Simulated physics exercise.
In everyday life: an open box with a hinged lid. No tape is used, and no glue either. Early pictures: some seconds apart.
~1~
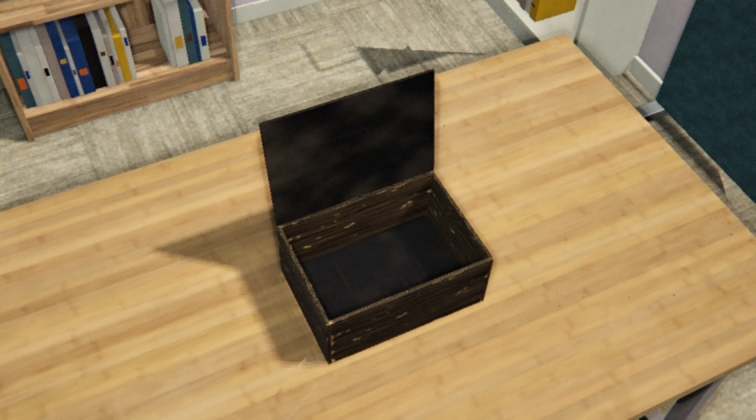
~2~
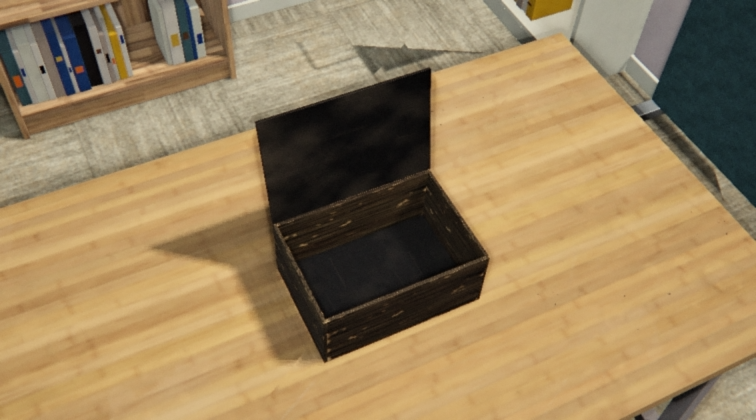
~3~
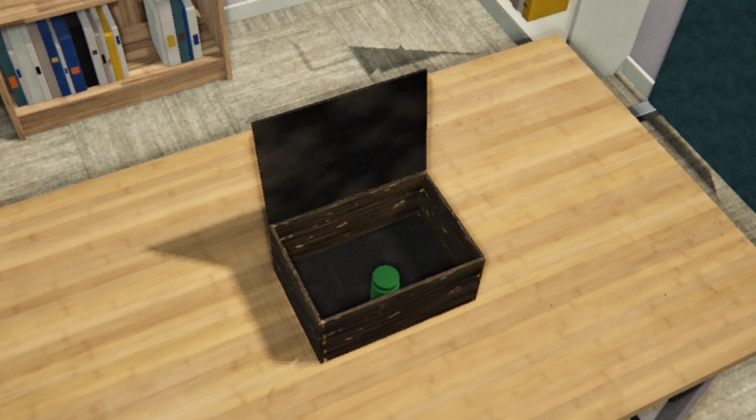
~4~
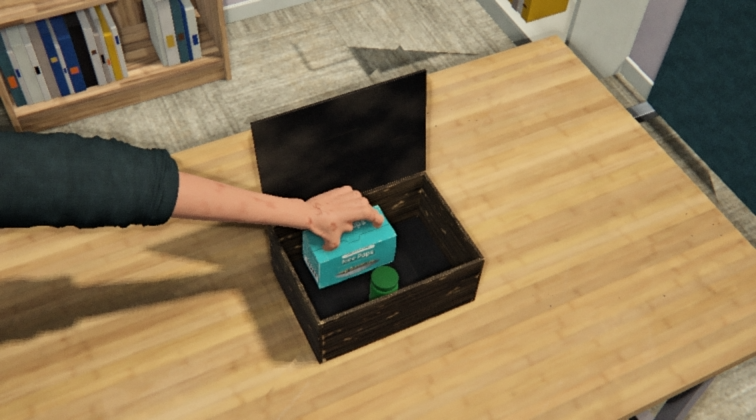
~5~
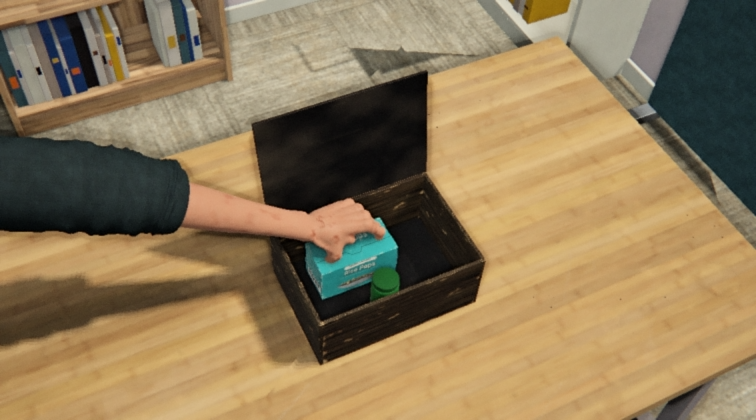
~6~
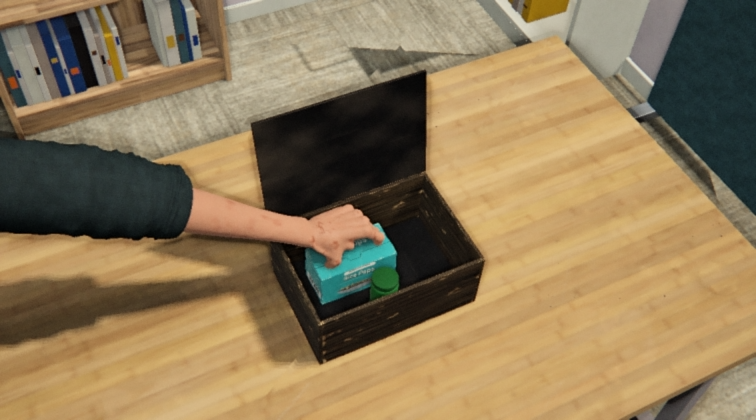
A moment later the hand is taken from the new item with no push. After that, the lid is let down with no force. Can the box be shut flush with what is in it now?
The lid is fully lowered.
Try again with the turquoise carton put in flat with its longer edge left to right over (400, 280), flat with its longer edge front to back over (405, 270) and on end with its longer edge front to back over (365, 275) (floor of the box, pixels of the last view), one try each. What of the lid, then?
The lid lowers completely the first time, lowers completely the second time and is kept raised the third time.
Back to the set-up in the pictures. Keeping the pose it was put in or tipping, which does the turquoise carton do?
After all that, it keeps its set angle.
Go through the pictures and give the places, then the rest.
The last thing is not in view yet, in the first picture.
The last thing is not in view yet, in the second picture.
The last thing is not in view yet; green shaker (385, 291), in the third picture.
Still above its spot; turquoise carton (349, 247); green shaker (384, 292), in the fourth picture.
Still above its spot; turquoise carton (351, 258); green shaker (384, 293), in the fifth picture.
In place under the hand; turquoise carton (351, 264); green shaker (384, 292), in the sixth picture.
Then, 1.40 s after the last picture, lid 72° above the rim.
Then, 2.00 s after the last picture, lid 30° above the rim.
At rest, lid shut; both in place. Seen from the same camera at the end, turquoise carton near (351, 264).
